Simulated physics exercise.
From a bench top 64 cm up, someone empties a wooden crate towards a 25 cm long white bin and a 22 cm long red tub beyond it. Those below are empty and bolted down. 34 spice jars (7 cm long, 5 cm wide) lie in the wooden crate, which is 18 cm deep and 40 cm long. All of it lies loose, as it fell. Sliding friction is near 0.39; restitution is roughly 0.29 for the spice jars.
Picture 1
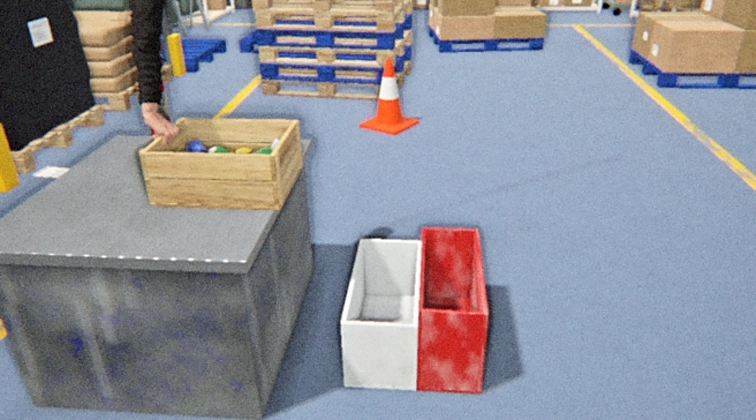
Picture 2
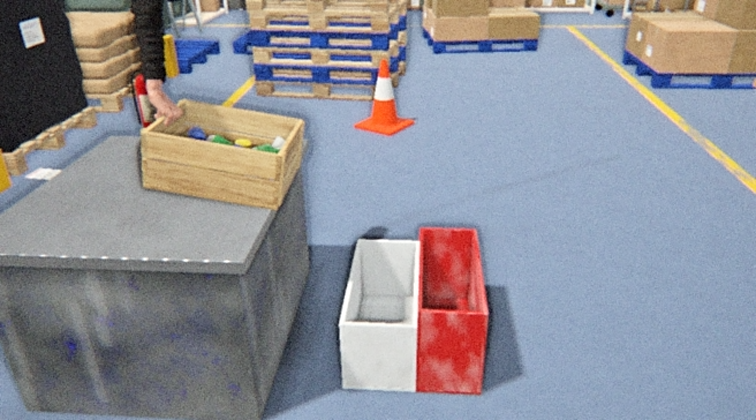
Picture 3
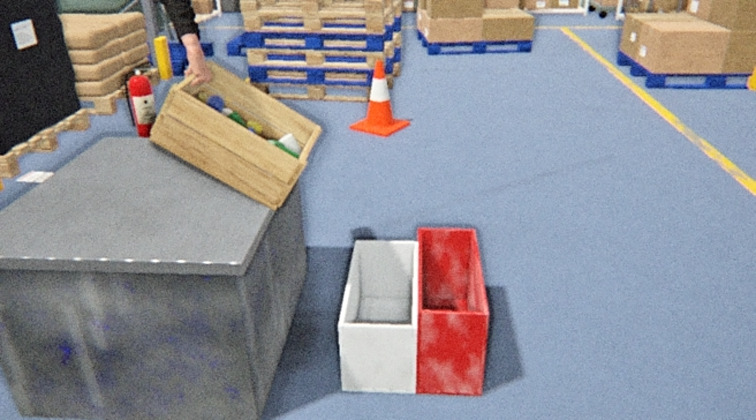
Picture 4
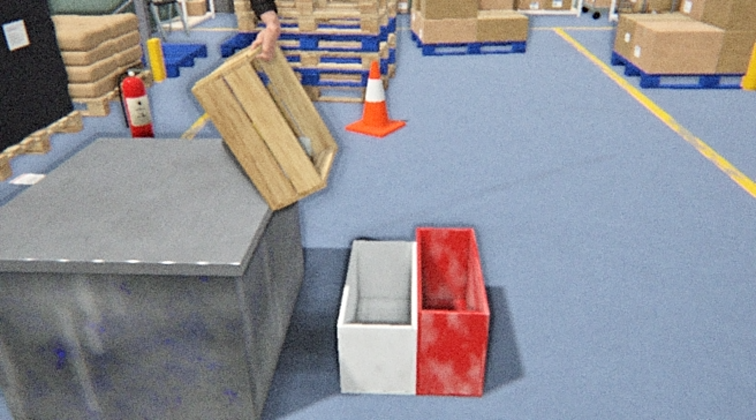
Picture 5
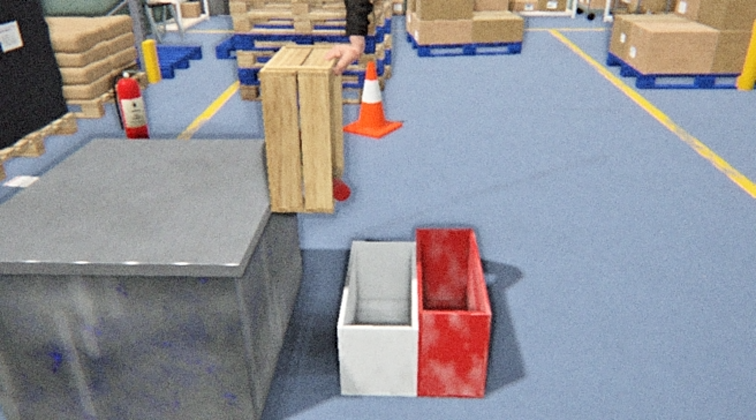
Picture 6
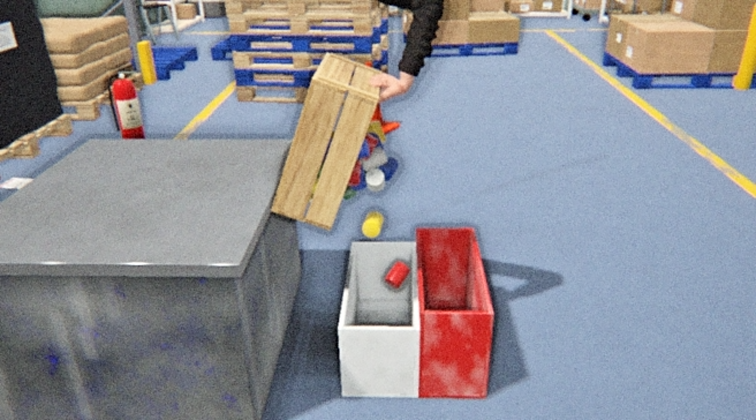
A hand tilting a wooden crate over a grey bench edge, small colourful items tumbling out above white and red open bins.
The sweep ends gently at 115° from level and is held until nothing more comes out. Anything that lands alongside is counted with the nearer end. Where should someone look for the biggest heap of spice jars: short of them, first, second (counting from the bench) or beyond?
It is the white bin, the first one.
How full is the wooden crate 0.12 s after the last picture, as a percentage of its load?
Some 40 per cent.
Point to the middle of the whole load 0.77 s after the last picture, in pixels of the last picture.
Near (388, 341).
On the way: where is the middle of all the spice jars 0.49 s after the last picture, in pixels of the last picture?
Around (389, 337).
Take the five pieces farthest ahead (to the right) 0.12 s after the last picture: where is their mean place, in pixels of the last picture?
At about (433, 240).
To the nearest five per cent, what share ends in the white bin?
Some 70 per cent of them.
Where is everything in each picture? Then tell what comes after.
In the first frame (places track the rim corner closest to us here; the camera moves round a little), wooden crate (270, 155); red tub (484, 313); tipped 0°; all still inside.
Wooden crate (277, 155); tipped 9°, in the second frame.
Wooden crate (300, 162); tipped 33°, in the third frame.
Wooden crate (323, 182); tipped 63°, in the fourth frame.
Wooden crate (333, 208); tipped 91°, in the fifth frame.
Wooden crate (332, 226); red tub (489, 313); tipped 111°; 10 out, the lowest jar at (398, 275), in the sixth frame.
Then, 0.12 s after the last picture, tilt 115°; 14 still in the wooden crate, 2 in the white bin, 1 in the red tub and 17 in the air.
Then, 0.28 s after the last picture, tilt 115°; 5 still in the wooden crate, 10 in the white bin, 8 in the red tub and 11 in the air.
Then, 0.49 s after the last picture, tilt 115°; 2 still in the wooden crate, 20 in the white bin, 9 in the red tub and 3 in the air.
When it is over (0.77 s after the last picture), 24 in the white bin, 9 in the red tub and 1 on the ground short of the white bin.
